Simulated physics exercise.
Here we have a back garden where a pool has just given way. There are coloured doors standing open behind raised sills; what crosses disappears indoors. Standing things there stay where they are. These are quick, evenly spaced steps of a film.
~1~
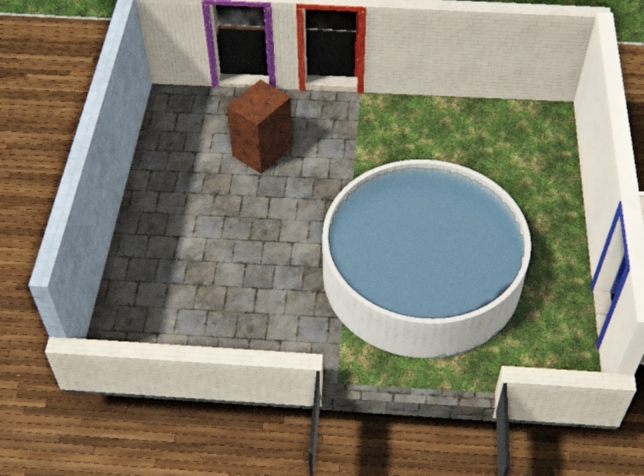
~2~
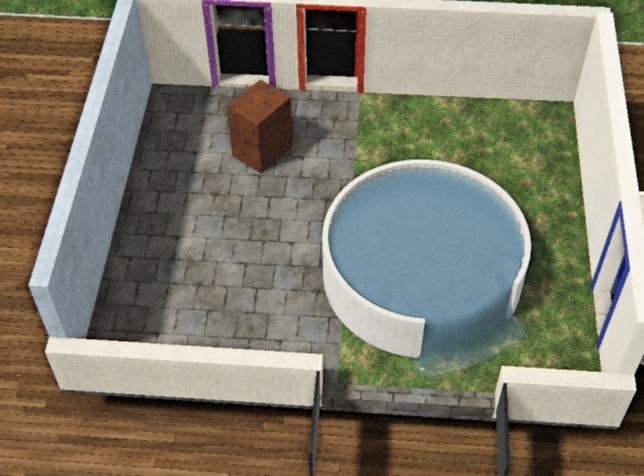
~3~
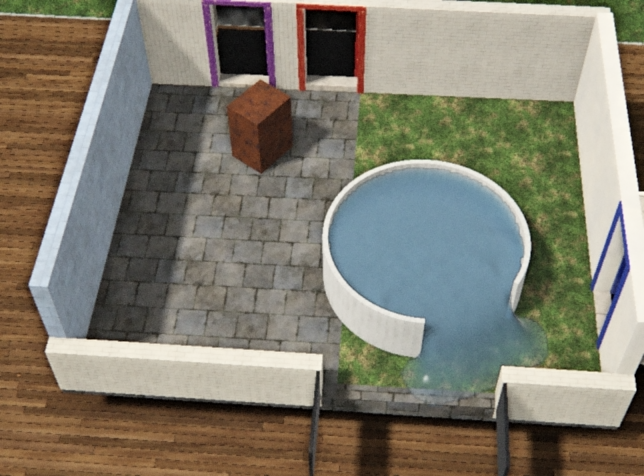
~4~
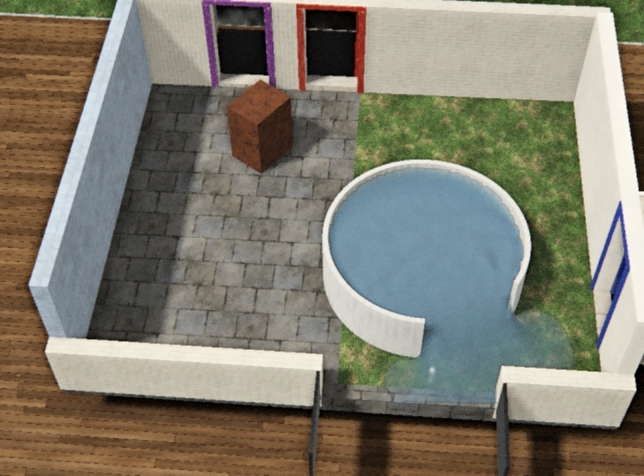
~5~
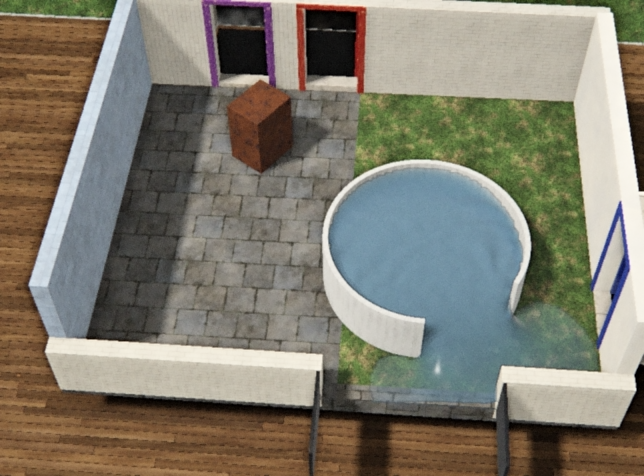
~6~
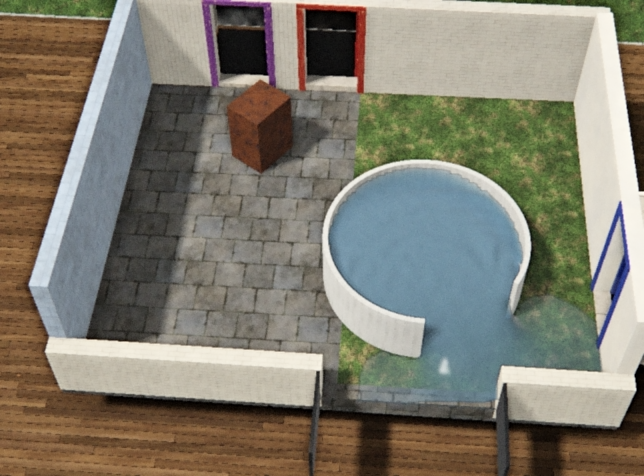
A walled back garden with a round white pool giving way at its front right, water pouring out and spreading over the grass.
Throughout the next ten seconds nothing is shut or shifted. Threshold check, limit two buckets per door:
Blue door over; red door under; purple door under.
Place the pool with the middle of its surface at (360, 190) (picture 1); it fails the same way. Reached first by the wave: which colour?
It is the blue door.
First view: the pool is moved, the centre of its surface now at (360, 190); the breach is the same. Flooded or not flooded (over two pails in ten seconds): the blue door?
Checking the blue door, it surpasses the cutoff.
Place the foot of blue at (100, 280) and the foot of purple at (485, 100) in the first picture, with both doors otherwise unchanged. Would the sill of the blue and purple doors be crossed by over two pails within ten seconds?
The blue door falls short, and the purple door overflows.
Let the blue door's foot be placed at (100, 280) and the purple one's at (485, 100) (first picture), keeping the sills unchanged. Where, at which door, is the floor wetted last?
Answer: The blue-painted one.
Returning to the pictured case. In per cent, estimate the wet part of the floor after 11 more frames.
The answer is around 15 per cent.
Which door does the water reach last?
I'd say the purple one.
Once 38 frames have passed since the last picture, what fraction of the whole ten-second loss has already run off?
Approximately 80 %.
A moment on, water covers 10 % of the floor; the blue door under two buckets in, the red door not reached, the purple door not reached.
Next, water covers 15 % of the floor; the blue door over two buckets in, the red door not reached, the purple door not reached.
Then, water covers 30 % of the floor; the blue door far over two buckets in, the red door not reached, the purple door not reached.
Later, water covers 45 % of the floor; the blue door far over two buckets in, the red door wet at the sill, nothing in, the purple door not reached.
In the end, water covers 70 % of the floor; the blue door far over two buckets in, the red door wet at the sill, nothing in, the purple door wet at the sill, nothing in.
